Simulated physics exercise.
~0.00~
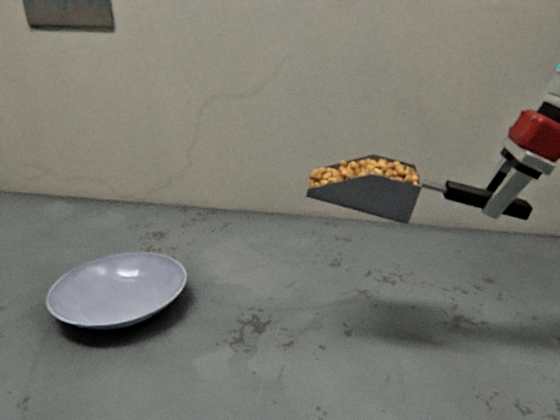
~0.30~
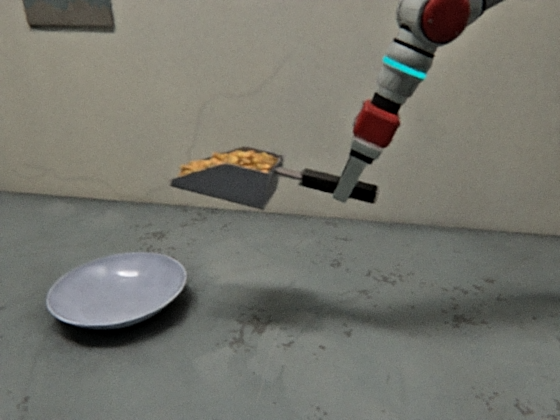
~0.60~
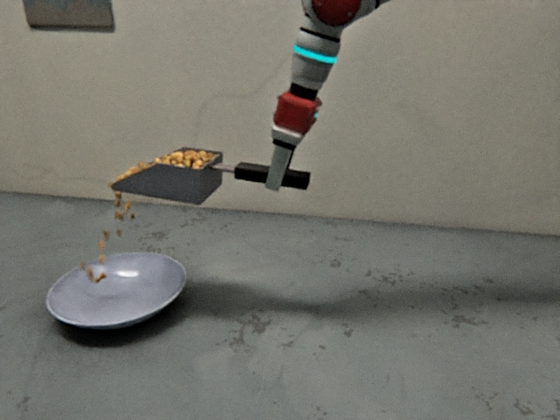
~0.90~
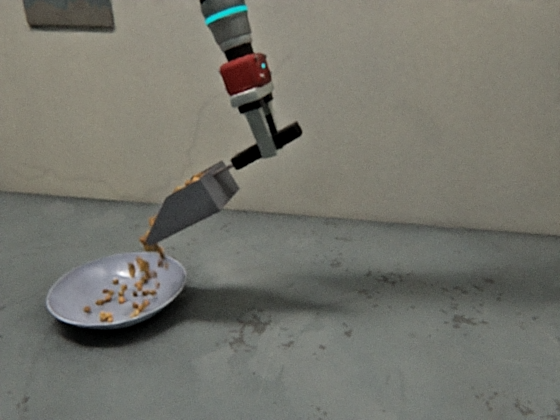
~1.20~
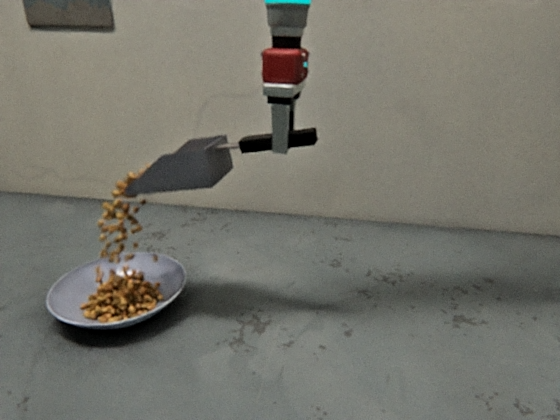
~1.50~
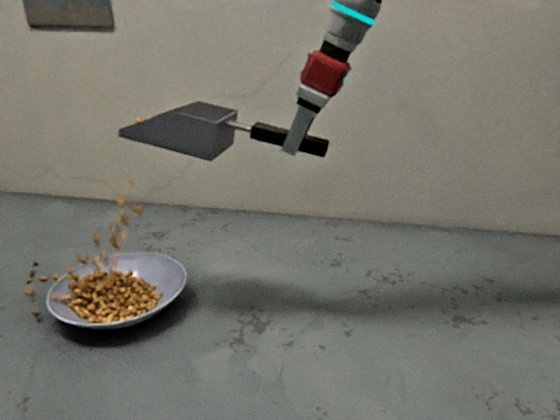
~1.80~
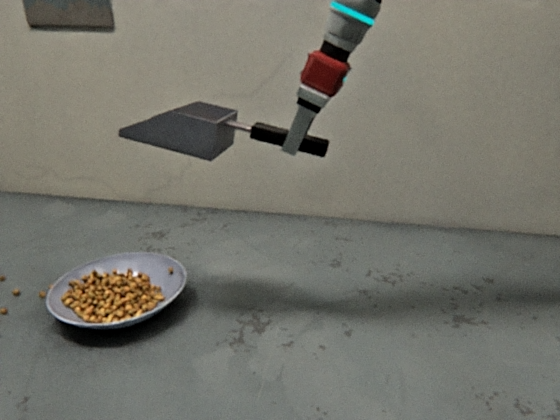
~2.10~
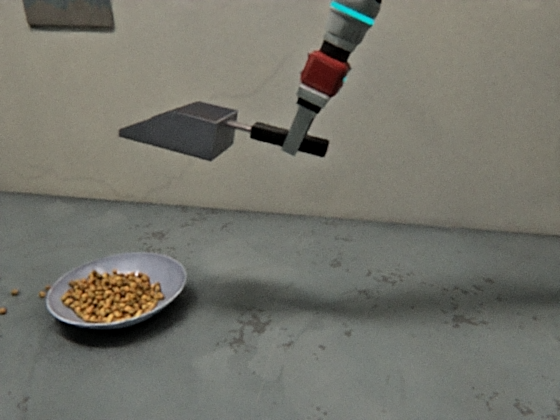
On a gray tabletop against a plain wall, a robot arm carried a scoop of chickpeas left, tipped them into a shallow bowl, then leveled the scoop above it, leaving the bowl heaped and a few strays on the table to its left.
